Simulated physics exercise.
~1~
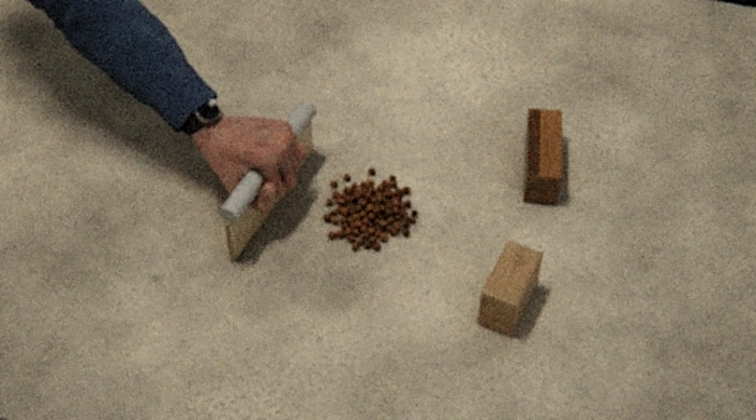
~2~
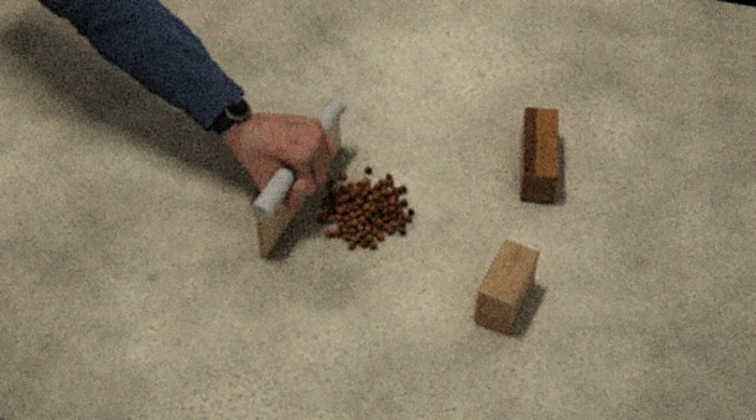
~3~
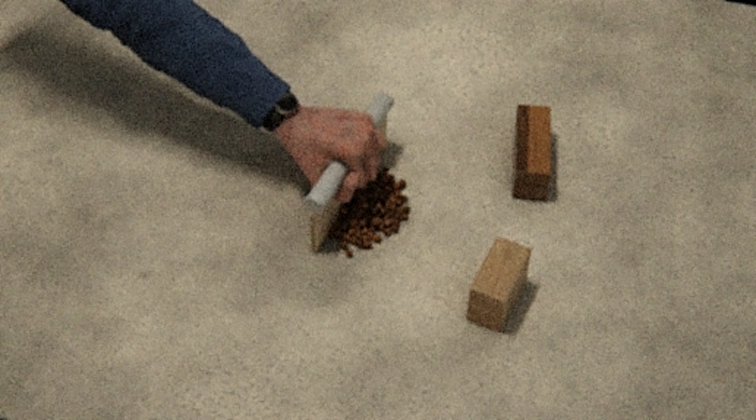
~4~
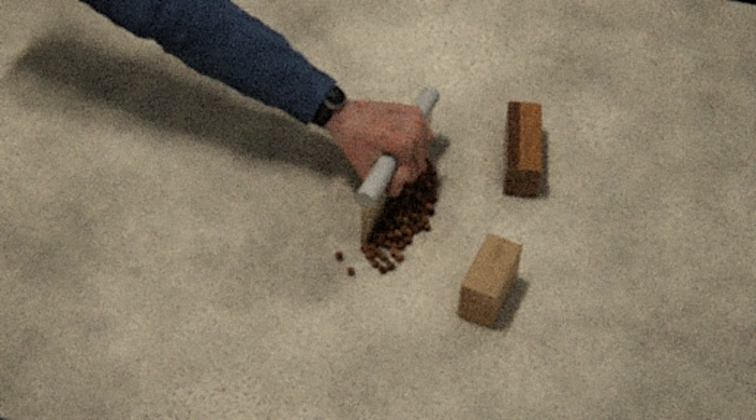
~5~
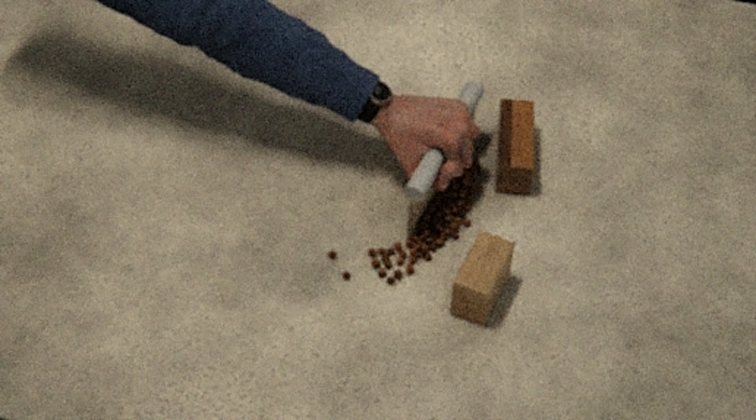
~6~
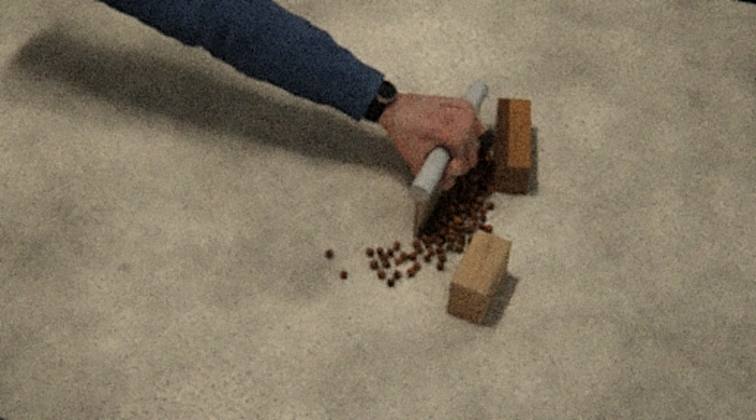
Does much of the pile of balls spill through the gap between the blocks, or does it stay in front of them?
It stays in front of the blocks, with little or nothing getting into the gap when the scraper stops.
